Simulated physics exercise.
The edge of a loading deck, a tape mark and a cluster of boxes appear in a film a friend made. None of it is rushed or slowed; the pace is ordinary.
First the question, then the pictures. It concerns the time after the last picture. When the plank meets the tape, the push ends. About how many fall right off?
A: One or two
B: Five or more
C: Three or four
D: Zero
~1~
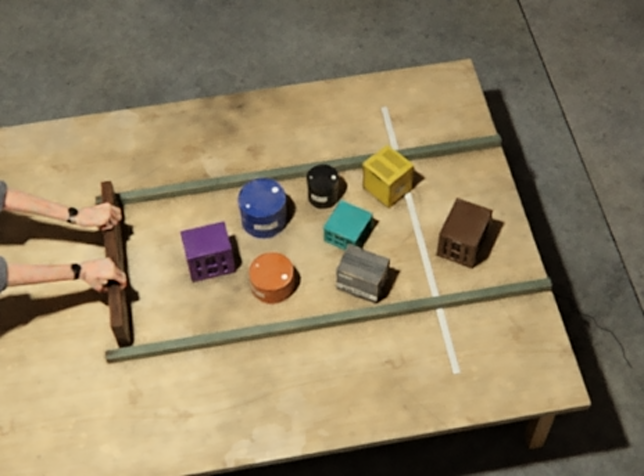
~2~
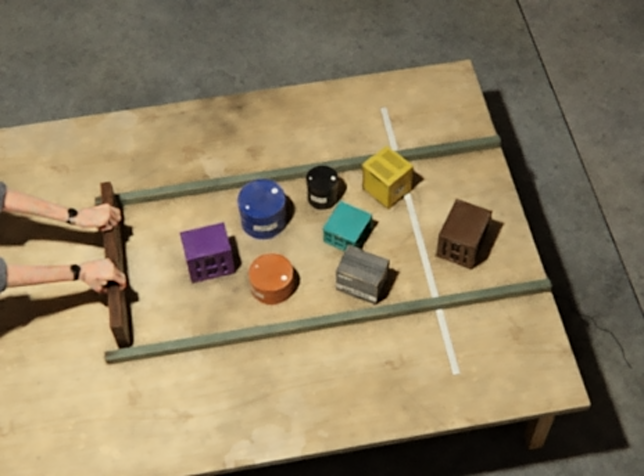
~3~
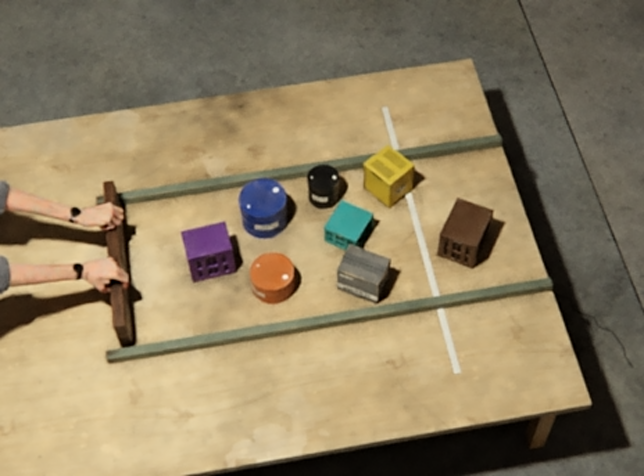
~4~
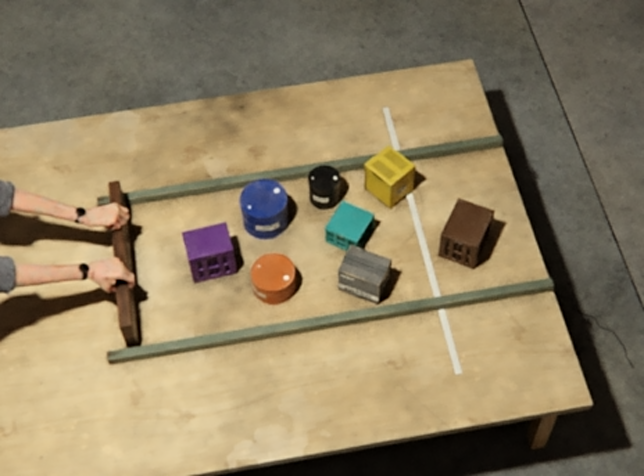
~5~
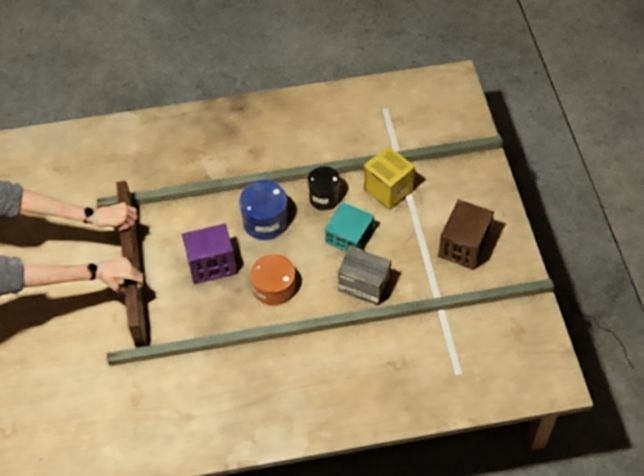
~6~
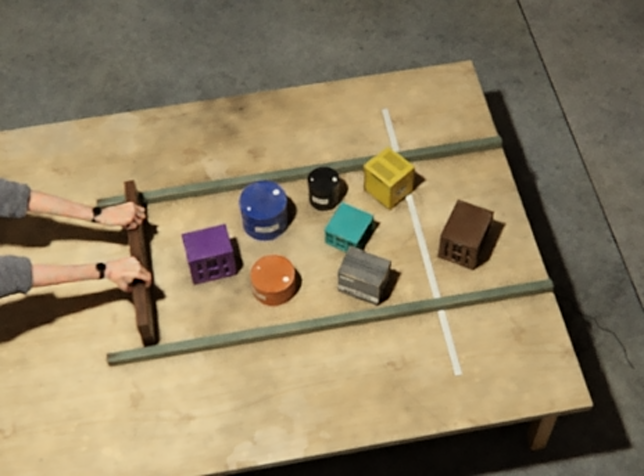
Zero (D).
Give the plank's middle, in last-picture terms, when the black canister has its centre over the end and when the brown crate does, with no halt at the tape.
(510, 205) and then (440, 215), give or take.
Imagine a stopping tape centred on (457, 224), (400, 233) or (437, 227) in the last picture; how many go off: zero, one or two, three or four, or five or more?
Taking the places in the order asked: Either one or two, then no fall at all, then zero.
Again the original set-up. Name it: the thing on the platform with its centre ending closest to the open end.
The foremost one is the brown crate.
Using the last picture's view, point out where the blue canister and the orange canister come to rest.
For the blue canister it's (436, 191), and for the orange canister it's (453, 259).
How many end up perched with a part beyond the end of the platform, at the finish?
The overhang total is 1.
Early on, none off yet; brown crate at rest near (466, 235); yellow tote at rest near (389, 179); grey box at rest near (364, 276).
A while later, none off yet; brown crate at rest near (466, 235); yellow tote at rest near (389, 179); grey box travelled a little near (372, 276).
Further along, none off yet; brown crate at rest near (466, 235); yellow tote travelled about its own width near (431, 172); grey box travelled well along near (442, 270).
Finally, the number that fall off is zero.
